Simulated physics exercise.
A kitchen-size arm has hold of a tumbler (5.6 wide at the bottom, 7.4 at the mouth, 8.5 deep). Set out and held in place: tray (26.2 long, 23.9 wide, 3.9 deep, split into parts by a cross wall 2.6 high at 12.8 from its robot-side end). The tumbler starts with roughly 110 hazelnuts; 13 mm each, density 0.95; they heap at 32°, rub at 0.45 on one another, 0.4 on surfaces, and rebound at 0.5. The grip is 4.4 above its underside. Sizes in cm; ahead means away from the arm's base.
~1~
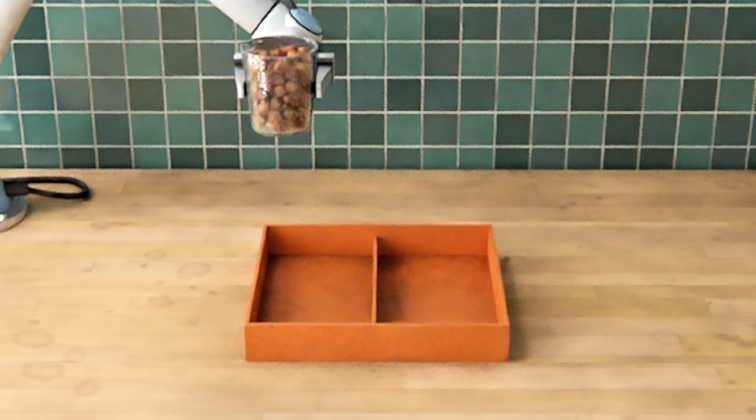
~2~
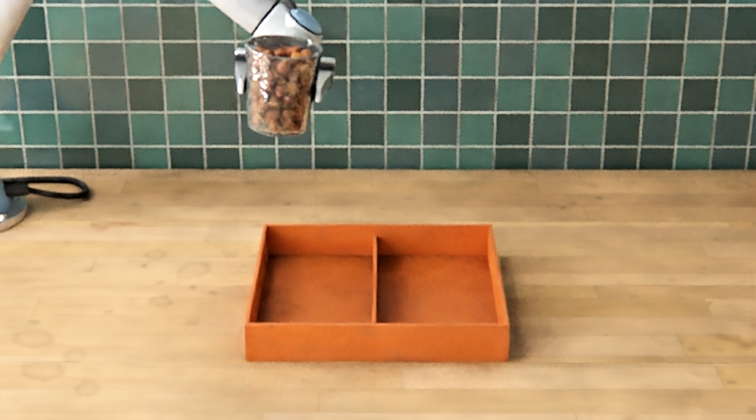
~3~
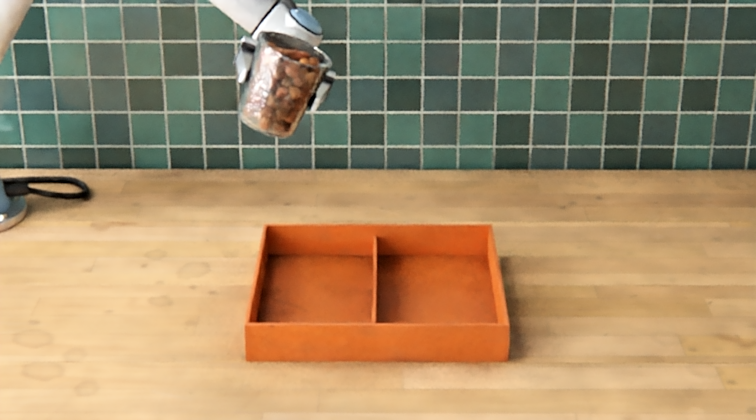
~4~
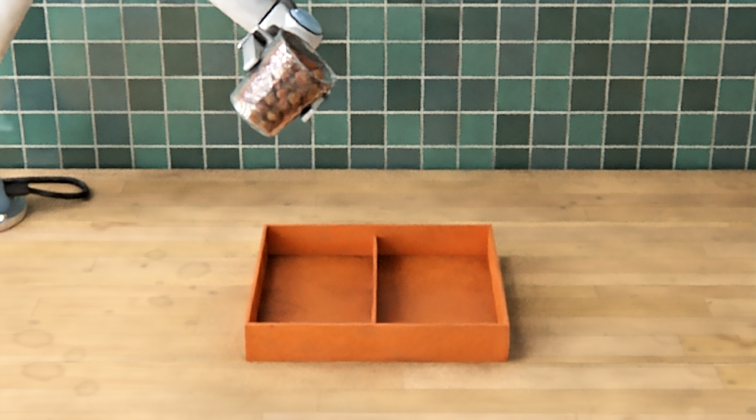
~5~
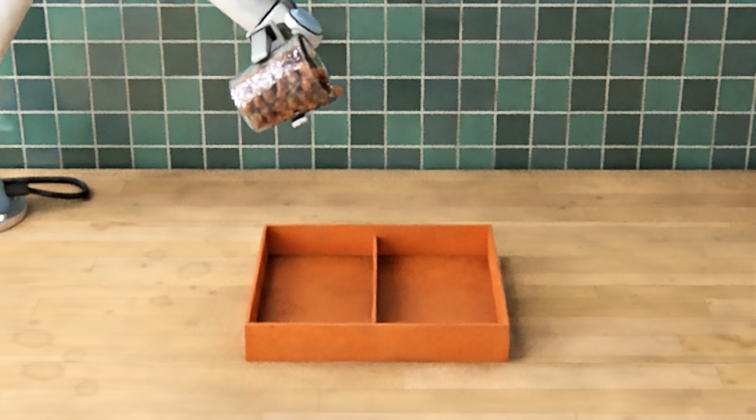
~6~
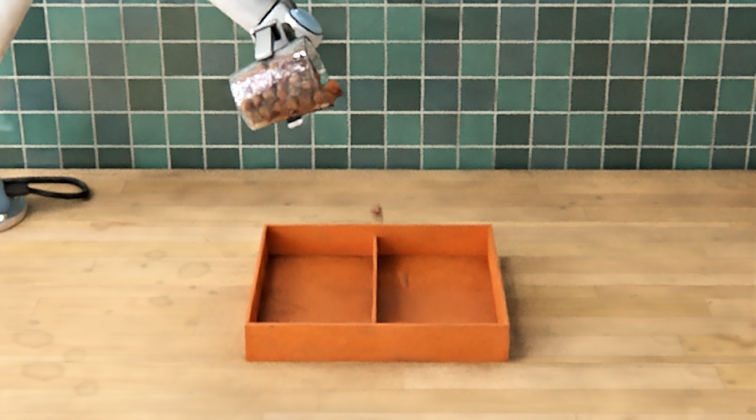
A pale wooden counter stands before a wall of glossy green tiles, seen from the front and slightly above by a still camera. An orange tray divided into two parts sits at the centre, with a black loop at far left and a white robot arm gripping a clear tumbler of brown nuts at upper left. The arm tilts the tumbler steeply rightward, and a nut drops toward the tray.
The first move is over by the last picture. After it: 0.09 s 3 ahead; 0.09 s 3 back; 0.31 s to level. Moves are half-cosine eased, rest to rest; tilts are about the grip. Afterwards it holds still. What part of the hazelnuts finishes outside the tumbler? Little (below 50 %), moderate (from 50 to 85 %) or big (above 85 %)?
Share outside the tumbler: Little (below 50 %).
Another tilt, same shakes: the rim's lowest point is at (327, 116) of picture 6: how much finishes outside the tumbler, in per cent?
Some 70 per cent.
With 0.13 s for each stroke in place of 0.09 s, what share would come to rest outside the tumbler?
In that case some 20 per cent.
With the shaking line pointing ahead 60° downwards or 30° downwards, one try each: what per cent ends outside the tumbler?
About 5 and 20 per cent.
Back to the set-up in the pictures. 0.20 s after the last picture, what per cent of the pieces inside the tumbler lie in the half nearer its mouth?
Some 60 per cent.
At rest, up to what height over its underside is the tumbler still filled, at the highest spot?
Roughly 7.0 cm.
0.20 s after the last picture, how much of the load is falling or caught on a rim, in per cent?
Some 20 per cent.
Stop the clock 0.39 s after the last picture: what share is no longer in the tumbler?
About 35 per cent by then.
Then, 0.20 s on, tilted 67° forward, highest piece 28 above the table; 84 in the tumbler, 2 in the far-side part, 21 in flight or on a rim.
Then, 0.39 s on, tilted 15° forward, highest piece 29 above the table; 71 in the tumbler, 27 in the far-side part, 7 in the robot-side part, 2 in flight or on a rim.
Then, 0.69 s on, level, highest piece 28 above the table; 71 in the tumbler, 28 in the far-side part, 7 in the robot-side part, 1 on the table or floor.
Then, 1.74 s on, level, highest piece 28 above the table; 71 in the tumbler, 28 in the far-side part, 7 in the robot-side part, 1 on the table or floor.
In the end, 71 in the tumbler, 28 in the far-side part, 7 in the robot-side part, 1 on the table or floor. That is 34 % outside the tumbler.
